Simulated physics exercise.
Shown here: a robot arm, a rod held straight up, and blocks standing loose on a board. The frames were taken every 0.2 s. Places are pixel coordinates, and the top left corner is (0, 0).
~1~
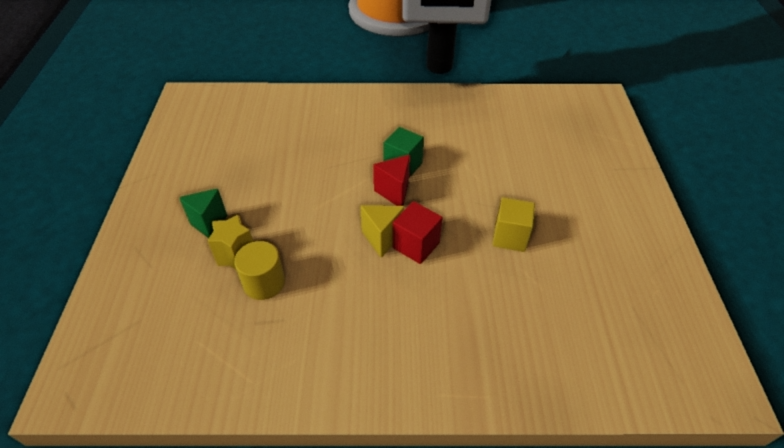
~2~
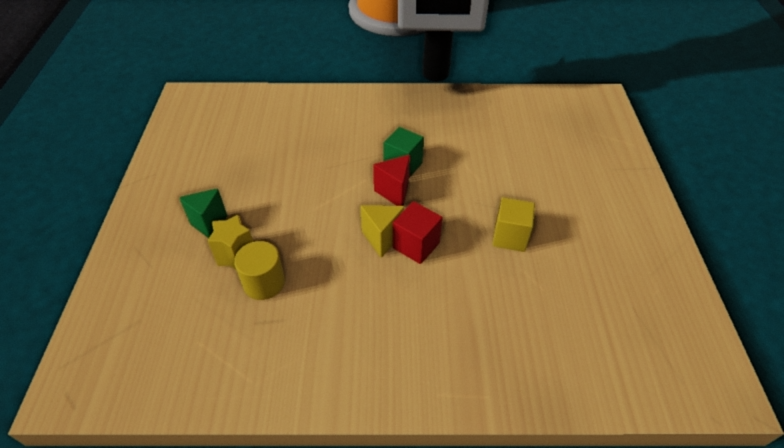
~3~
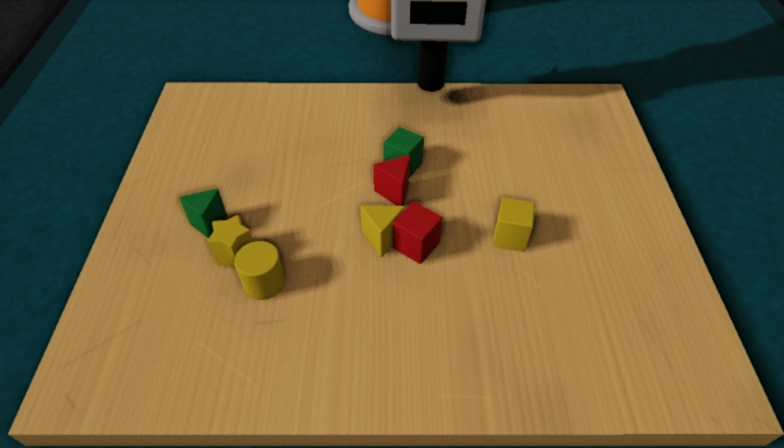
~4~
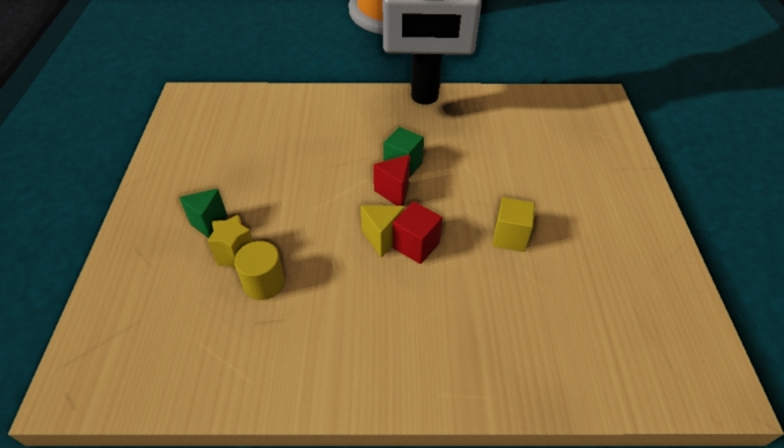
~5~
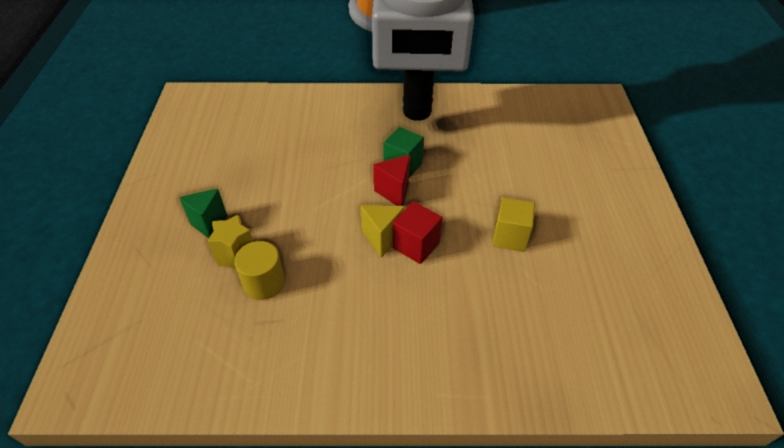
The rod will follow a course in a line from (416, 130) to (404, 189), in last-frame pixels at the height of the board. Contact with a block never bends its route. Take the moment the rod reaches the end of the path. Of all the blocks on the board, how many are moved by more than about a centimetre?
It shifts three blocks or more.
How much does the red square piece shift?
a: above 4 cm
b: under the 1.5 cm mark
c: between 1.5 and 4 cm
Correct choice: B.
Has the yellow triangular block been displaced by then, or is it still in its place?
Moved away.
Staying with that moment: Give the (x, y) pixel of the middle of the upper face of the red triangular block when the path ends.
In the picture, that point is around (378, 203).
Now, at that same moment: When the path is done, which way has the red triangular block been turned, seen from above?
Clockwise rotation.
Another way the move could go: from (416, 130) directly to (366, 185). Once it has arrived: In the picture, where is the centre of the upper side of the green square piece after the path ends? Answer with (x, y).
The point I'd pick in the picture is (389, 175).
On the path given first. One third of the way, rod at (413, 132); green square piece at (403, 141).
Two thirds of the way, rod at (409, 151); red triangular block at (393, 182), turned 35° clockwise; green square piece at (402, 162), turned 20° anticlockwise.
At the end, rod at (405, 172); yellow triangular block at (375, 227), turned 30° anticlockwise; red triangular block at (378, 203), turned 50° clockwise; green square piece at (394, 185); red square piece unmoved.
